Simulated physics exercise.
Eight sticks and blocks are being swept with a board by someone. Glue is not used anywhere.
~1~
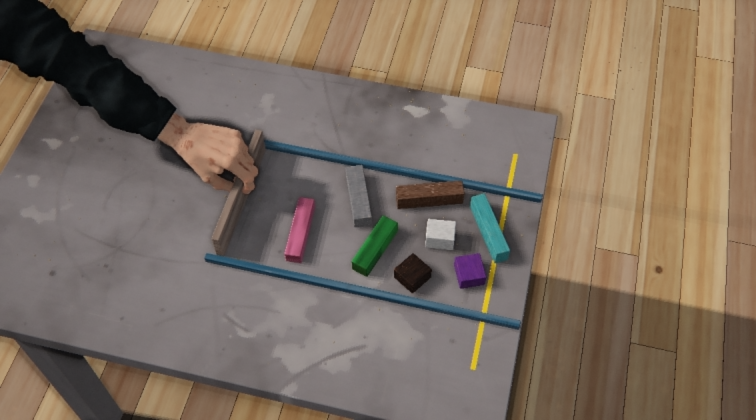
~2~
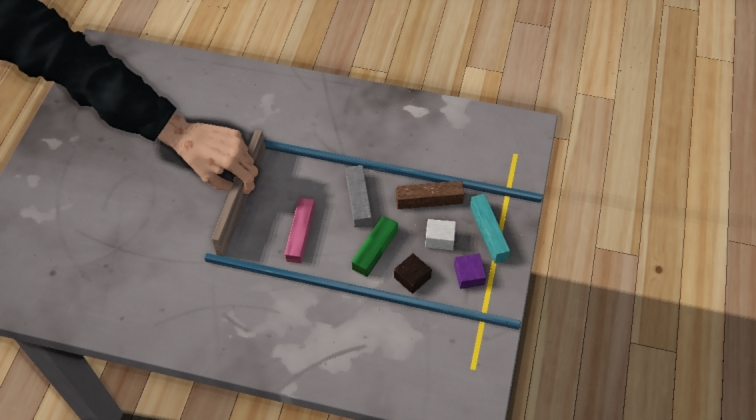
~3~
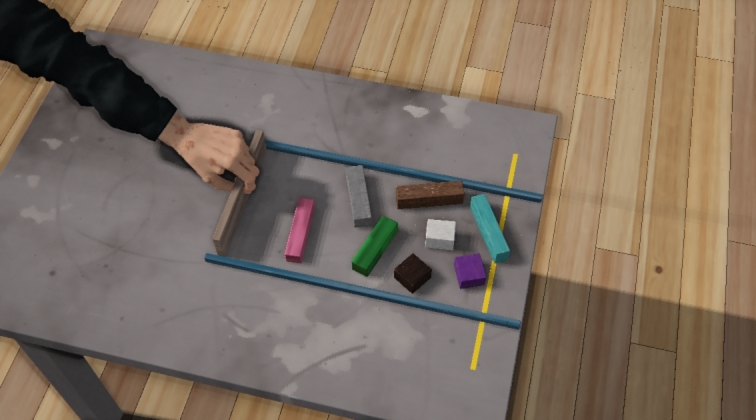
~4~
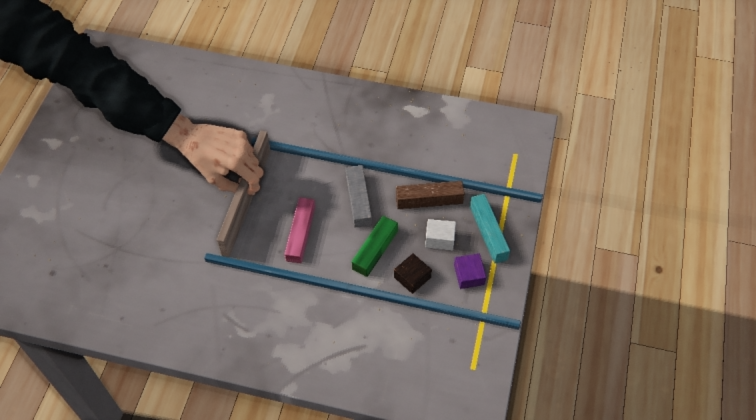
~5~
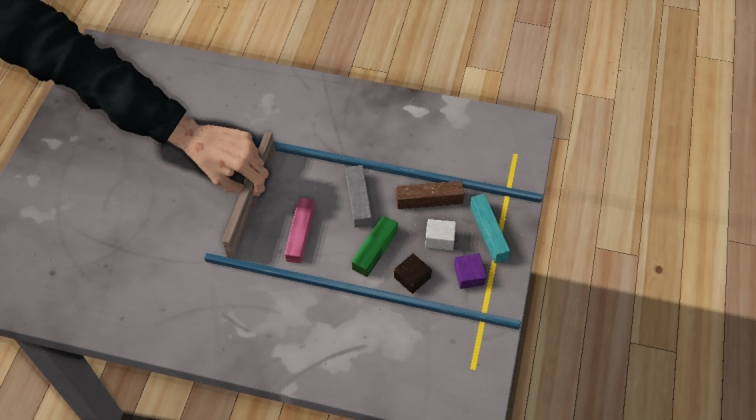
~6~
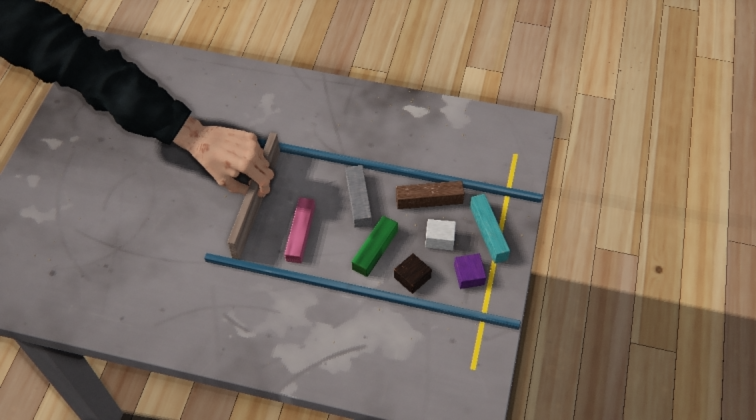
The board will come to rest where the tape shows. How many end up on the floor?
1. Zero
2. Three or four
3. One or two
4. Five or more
Answer: 4.
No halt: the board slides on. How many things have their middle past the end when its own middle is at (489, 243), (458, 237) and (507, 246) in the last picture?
It comes out as 5, then 1, then 6.
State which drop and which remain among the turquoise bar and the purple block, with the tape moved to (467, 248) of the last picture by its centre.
Turquoise bar: Is gone, purple block: Is still there.
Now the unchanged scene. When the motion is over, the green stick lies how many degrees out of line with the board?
It works out to near 20°.
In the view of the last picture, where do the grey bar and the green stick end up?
(520, 226) and (528, 280).
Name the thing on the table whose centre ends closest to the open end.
Green stick.
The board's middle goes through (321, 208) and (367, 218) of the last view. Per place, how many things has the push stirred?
I make it 1 at the first spot and 4 at the other.
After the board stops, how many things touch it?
In contact: 2.
A little later, none off yet; turquoise bar at rest near (489, 228); purple block at rest near (470, 271); white block at rest near (440, 235).
When it is over, the number that fall off is five or more; down, brown bar, black block, white block, purple block and turquoise bar.
